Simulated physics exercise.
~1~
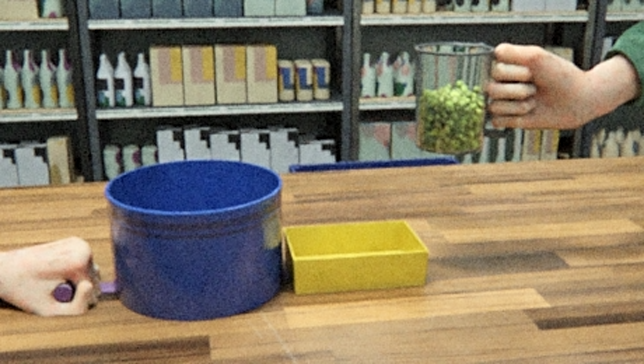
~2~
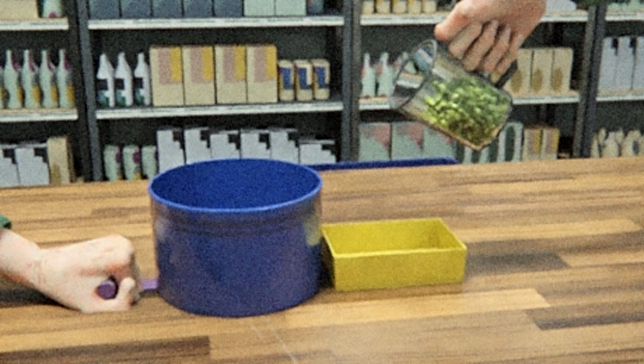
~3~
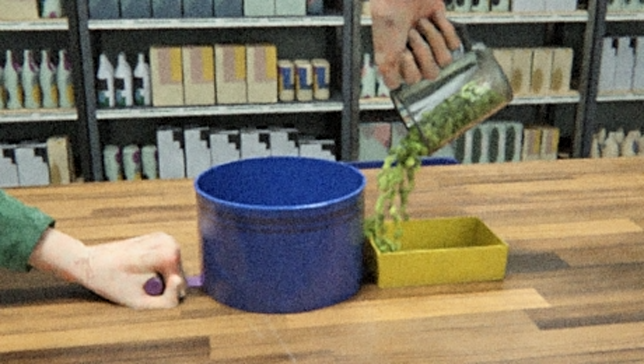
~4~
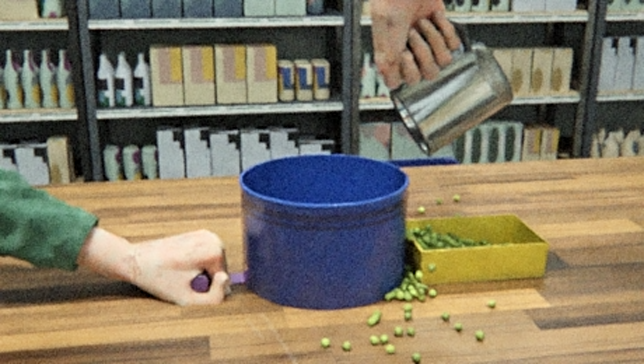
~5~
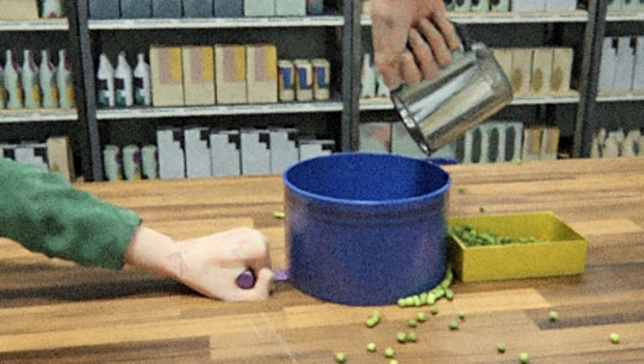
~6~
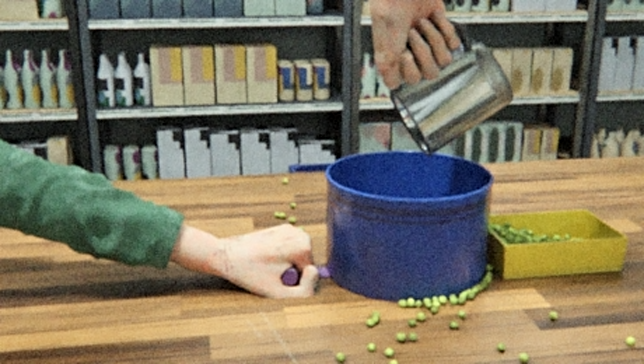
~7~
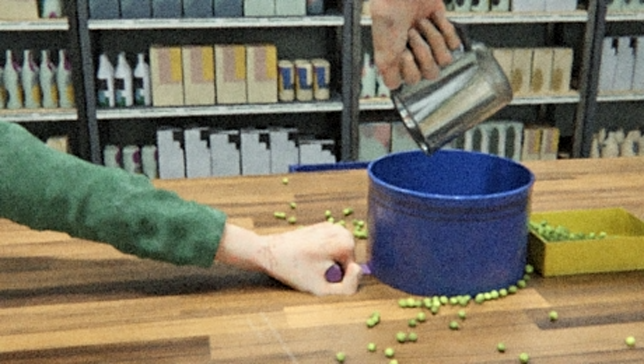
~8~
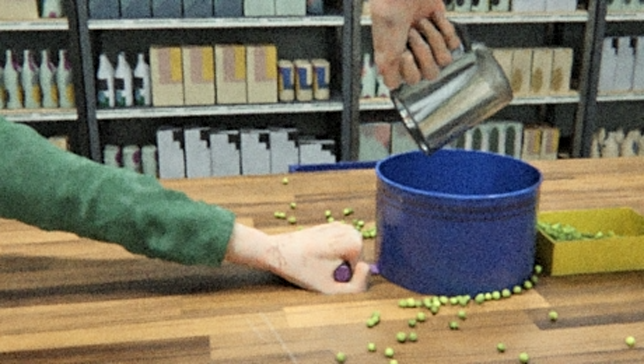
The footage shows a hand tipping a clear cup of green peas over a wooden table while another hand slides a joined blue pot and yellow tin rightward; most peas land in the tin, others scatter on the table, and the emptied cup stays tilted.
